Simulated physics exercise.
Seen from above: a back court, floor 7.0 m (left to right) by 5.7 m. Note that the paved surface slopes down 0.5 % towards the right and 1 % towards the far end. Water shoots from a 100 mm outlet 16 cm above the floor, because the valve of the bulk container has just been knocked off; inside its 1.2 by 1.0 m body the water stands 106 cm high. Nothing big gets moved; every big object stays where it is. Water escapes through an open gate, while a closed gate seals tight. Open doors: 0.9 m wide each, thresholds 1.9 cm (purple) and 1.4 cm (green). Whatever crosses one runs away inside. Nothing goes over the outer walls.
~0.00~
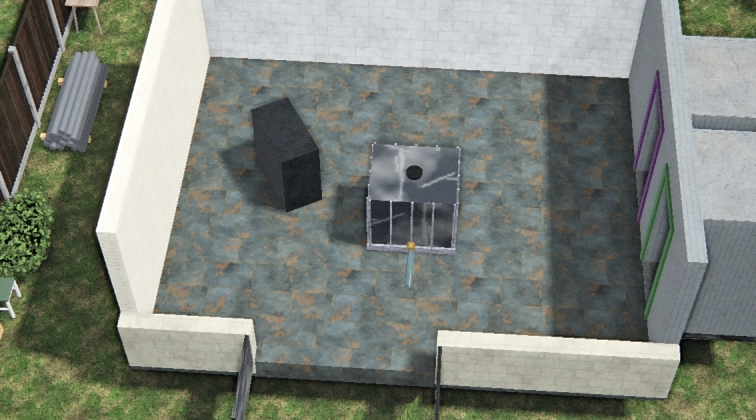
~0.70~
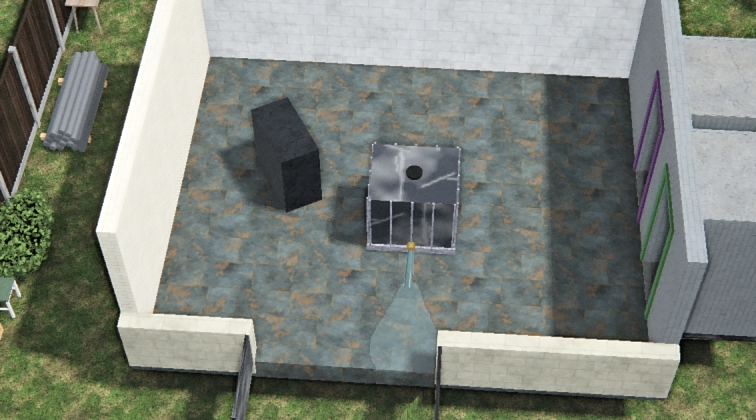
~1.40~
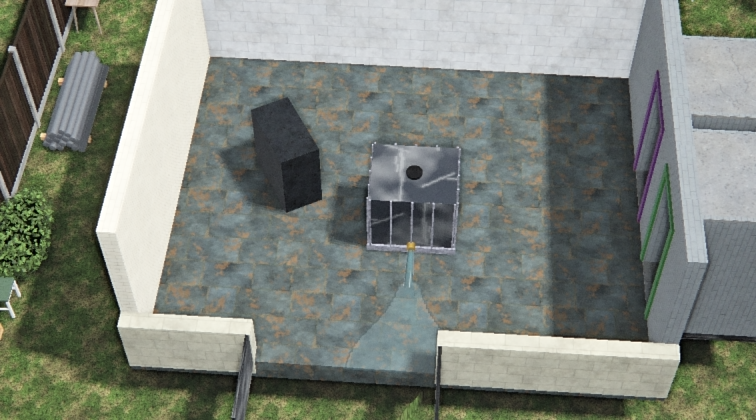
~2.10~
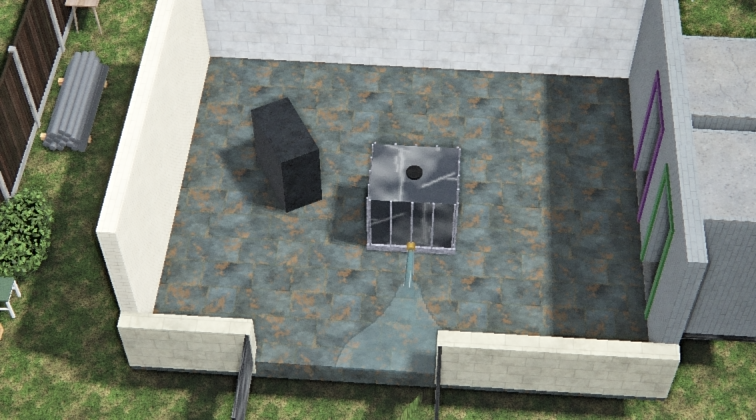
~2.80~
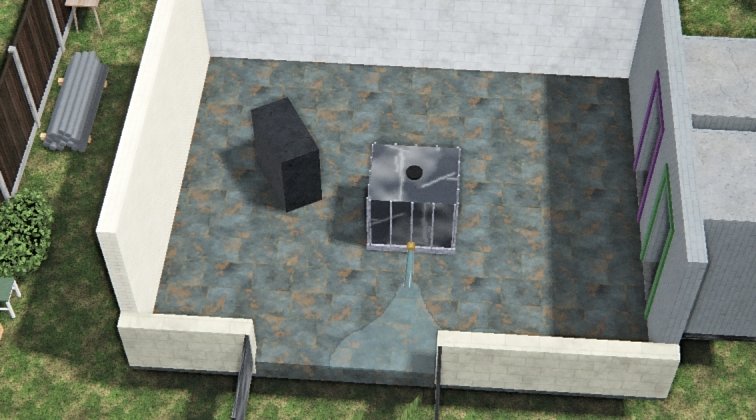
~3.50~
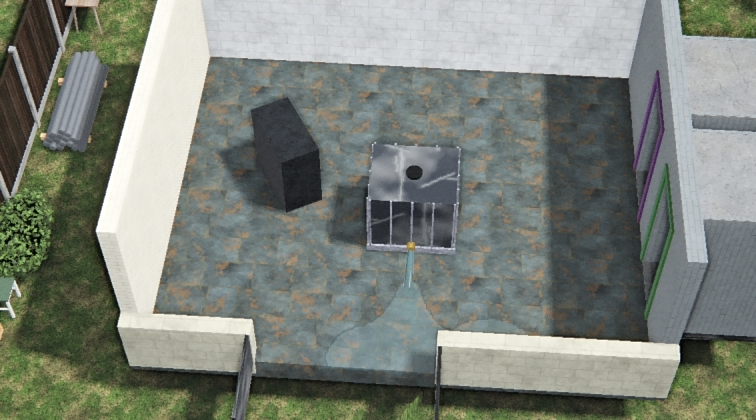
Water jetting from a metal-framed container onto a paved court, fanning out toward the open doorway and spreading sideways across the floor.
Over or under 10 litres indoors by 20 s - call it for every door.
Purple door: Under; green door: Under.
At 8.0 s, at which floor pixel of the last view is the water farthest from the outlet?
The front reaches farthest at about (561, 343).
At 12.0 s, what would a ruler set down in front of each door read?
Purple 0.0 cm, green 0.0 cm.
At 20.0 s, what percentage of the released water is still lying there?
I'd put what remains at some 16 per cent.
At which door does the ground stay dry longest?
The purple one.
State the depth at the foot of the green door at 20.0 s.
It comes to some 0.8 cm deep at that spot.
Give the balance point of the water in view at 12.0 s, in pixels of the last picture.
Around (470, 316).
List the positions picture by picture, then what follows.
The jet has just started at (410, 261); the ground is still dry, in the first frame.
From the spout at (410, 261) the water has spread over 1.0 m2; its tip is at a hidden place, and it is 1.5 cm deep on average, in the second frame.
From the spout at (410, 261) the water has spread over 1.2 m2; its tip is at a hidden place, and it is 1.4 cm deep on average, in the third frame.
The jet leaves at (410, 261); the sheet reaches a hidden place, 2.3 m away, and wets 1.4 m2, in the fourth frame.
From the spout at (410, 261) the water has spread over 1.6 m2; its tip is at a hidden place, and it is 1.2 cm deep on average, in the fifth frame.
From the spout at (410, 261) the water has spread over 1.8 m2; its tip is at a hidden place, and it is 1.1 cm deep on average, in the sixth frame.
After 5.0 s water covers 5 % of the floor and is deepest (6 cm) near (409, 291); purple door not reached, green door not reached.
After 8.0 s water covers 5 % of the floor and is deepest (6 cm) near (409, 291); purple door not reached, green door not reached.
After 12.0 s water covers 10 % of the floor and is deepest (5 cm) near (409, 291); purple door not reached, green door not reached.
After 16.0 s water covers 10 % of the floor and is deepest (5 cm) near (409, 291); purple door not reached, green door 0.66 cm at the sill, 0 L in.
After 20.0 s water covers 15 % of the floor and is deepest (5 cm) near (409, 291); purple door 0.81 cm at the sill, 0 L in, green door 0.84 cm at the sill, 0 L in.
